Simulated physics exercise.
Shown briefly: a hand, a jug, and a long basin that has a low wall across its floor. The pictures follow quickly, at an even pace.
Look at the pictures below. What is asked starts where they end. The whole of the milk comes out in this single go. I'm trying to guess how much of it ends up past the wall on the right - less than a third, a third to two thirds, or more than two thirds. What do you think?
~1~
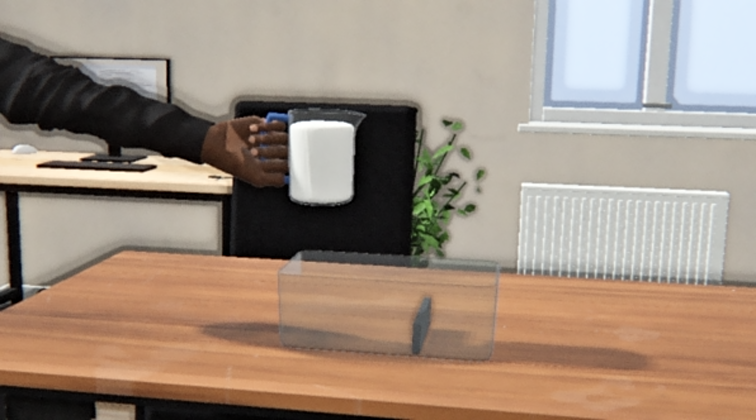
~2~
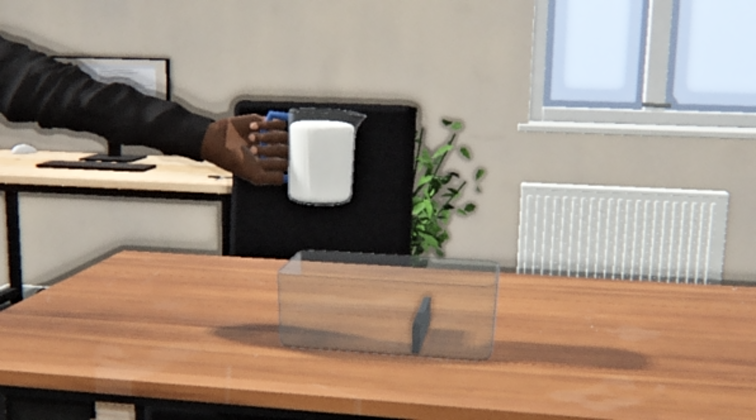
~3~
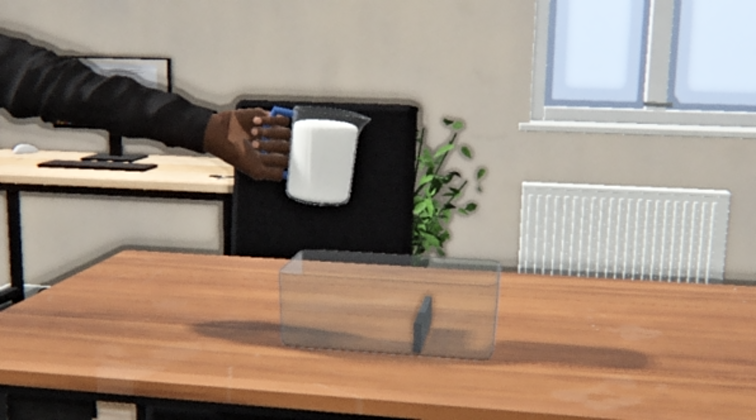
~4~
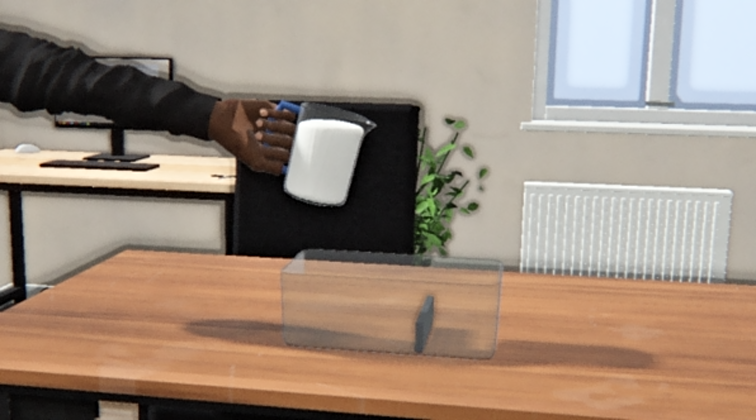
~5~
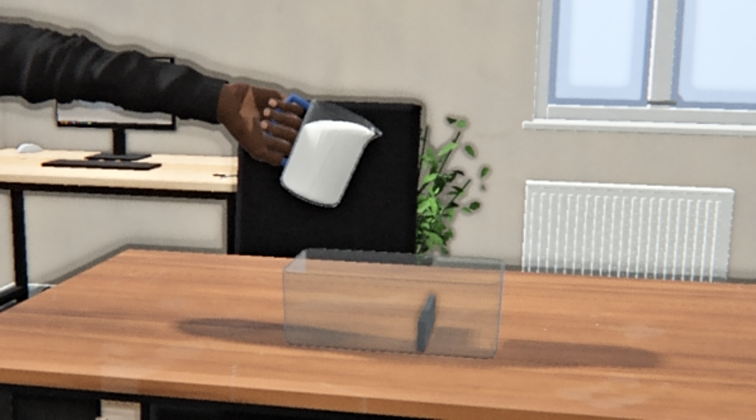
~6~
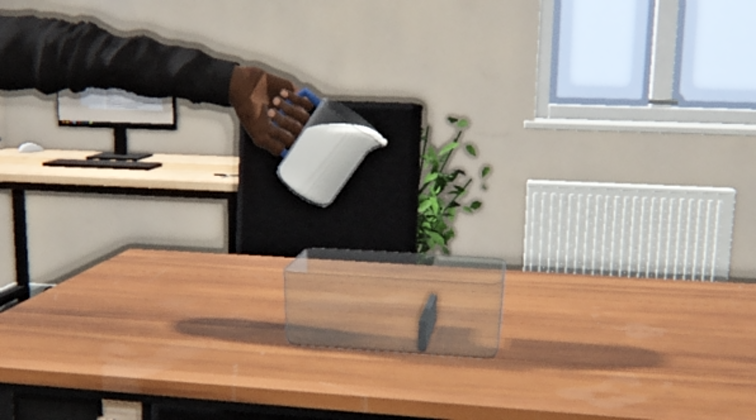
I'd say less than a third.
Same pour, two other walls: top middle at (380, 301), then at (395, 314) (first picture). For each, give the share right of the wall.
About 95 % for the first and about 75 % for the second.
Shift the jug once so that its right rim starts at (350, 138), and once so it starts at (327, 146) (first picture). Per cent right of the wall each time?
One after the other: 5 %, 5 %.
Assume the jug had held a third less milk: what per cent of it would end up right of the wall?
I'd put it at around 5 %.
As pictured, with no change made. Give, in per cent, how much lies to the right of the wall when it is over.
I'd say near 15 in a hundred.
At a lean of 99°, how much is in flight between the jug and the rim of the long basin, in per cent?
Around 25 %.
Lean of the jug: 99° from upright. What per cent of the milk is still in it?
60 per cent, approximately.
A moment on, the jug is tipped on its side and 60 per cent is still to pour, 6 is left of the wall and 9 right of it.
Next, the jug is tipped right over and 10 per cent is still to pour, 58 is left of the wall and 15 right of it.
Then the jug is tipped right over and 0 per cent is still to pour, 71 is left of the wall and 15 right of it.
Later the jug is tipped right over and 0 per cent is still to pour, 74 is left of the wall and 16 right of it.
At rest 74 per cent lies left of the wall, 16 right of it and 10 outside.
